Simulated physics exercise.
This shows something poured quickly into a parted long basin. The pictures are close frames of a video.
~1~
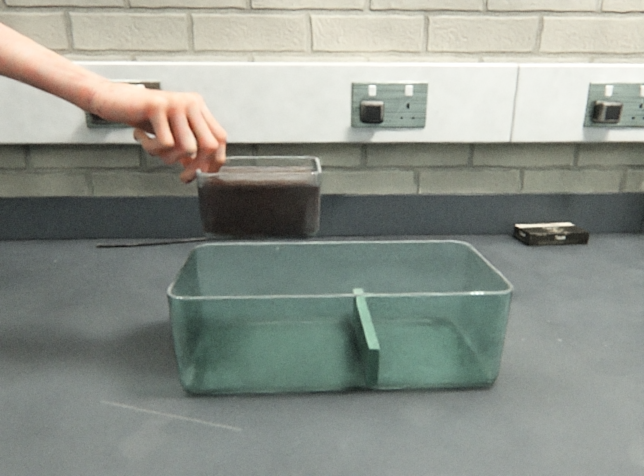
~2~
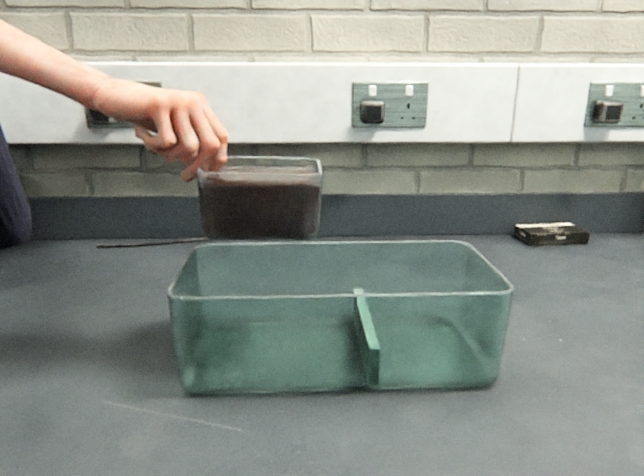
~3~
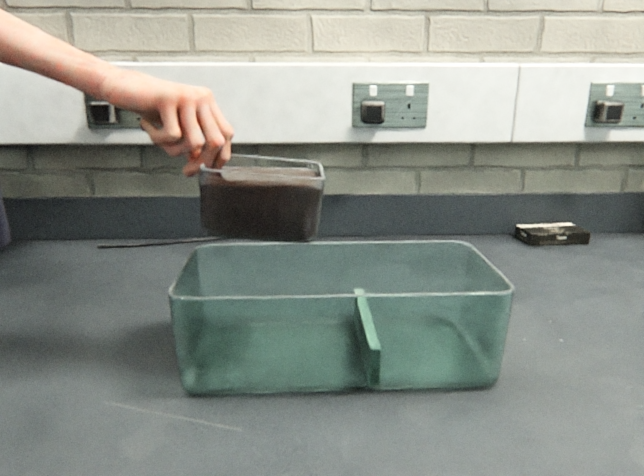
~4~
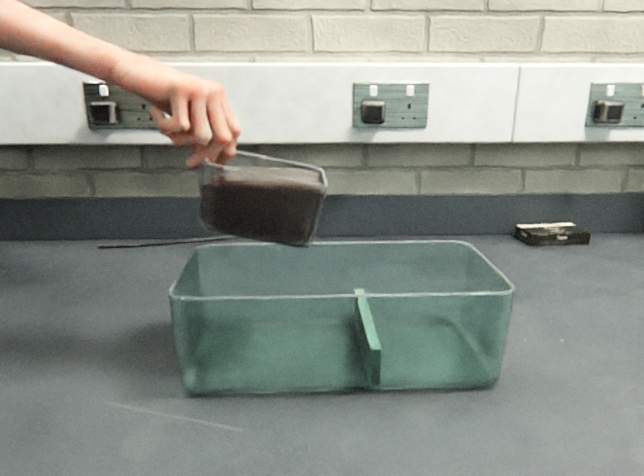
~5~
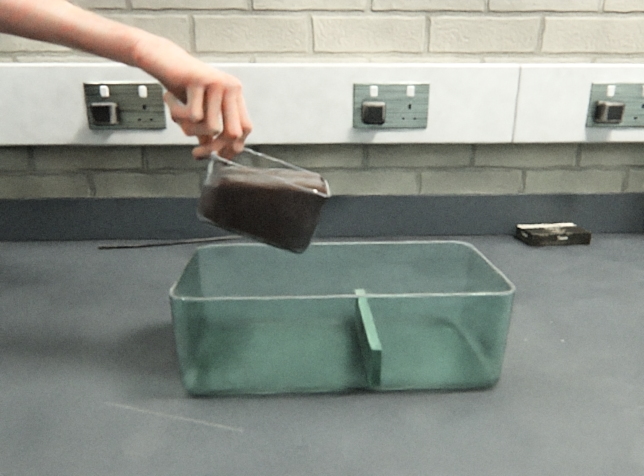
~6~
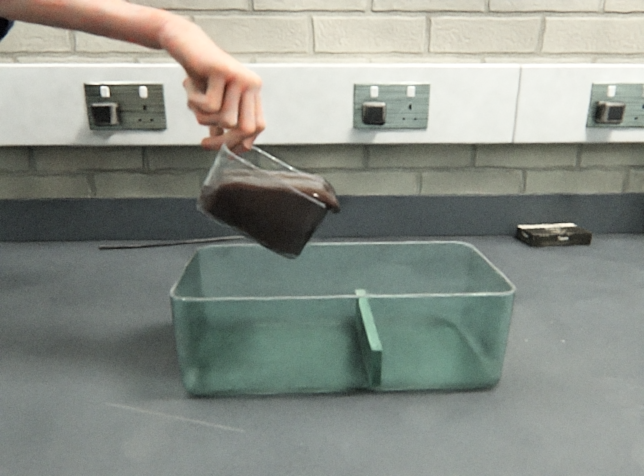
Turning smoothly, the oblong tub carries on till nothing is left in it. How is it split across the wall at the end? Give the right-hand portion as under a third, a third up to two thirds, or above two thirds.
The centre band.
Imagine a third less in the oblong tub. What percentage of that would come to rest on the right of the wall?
15 %.
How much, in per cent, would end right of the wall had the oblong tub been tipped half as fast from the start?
Some 60 per cent.
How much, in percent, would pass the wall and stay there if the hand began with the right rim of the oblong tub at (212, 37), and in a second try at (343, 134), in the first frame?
Try one: 10 %; try two: 75 %.
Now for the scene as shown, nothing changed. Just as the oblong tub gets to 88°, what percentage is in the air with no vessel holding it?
Something close to 25 percent of it.
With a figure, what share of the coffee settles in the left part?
Something like 50 per cent, roughly.
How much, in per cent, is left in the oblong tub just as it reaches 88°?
About 25 %.
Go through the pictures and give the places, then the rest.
The first picture shows tilt 0°; pouring edge (318, 167); surface from (207, 175) to (316, 174); the long basin's rim runs from (182, 269) to (488, 265); the wall's top is at (365, 316).
The second picture shows tilt 1°; pouring edge (320, 168); surface from (208, 174) to (317, 174).
The third picture shows tilt 5°; pouring edge (322, 172); surface from (210, 174) to (319, 177).
The fourth picture shows tilt 12°; pouring edge (324, 179); surface from (212, 174) to (322, 177).
The fifth picture shows tilt 20°; pouring edge (327, 188); surface from (214, 176) to (327, 180); 1 per cent is over the edge.
The sixth picture shows tilt 30°; pouring edge (327, 200); surface from (210, 177) to (326, 188); 5 per cent is over the edge.
A moment on, the oblong tub is tipped on its side and 26 per cent is still to pour, 18 is left of the wall and 33 right of it.
Next, the oblong tub is tipped right over and 6 per cent is still to pour, 44 is left of the wall and 47 right of it.
Then the oblong tub is tipped right over and 1 per cent is still to pour, 51 is left of the wall and 47 right of it.
Later the oblong tub is tipped right over and 0 per cent is still to pour, 52 is left of the wall and 47 right of it.
At rest 52 per cent lies left of the wall, 47 right of it and 1 outside.
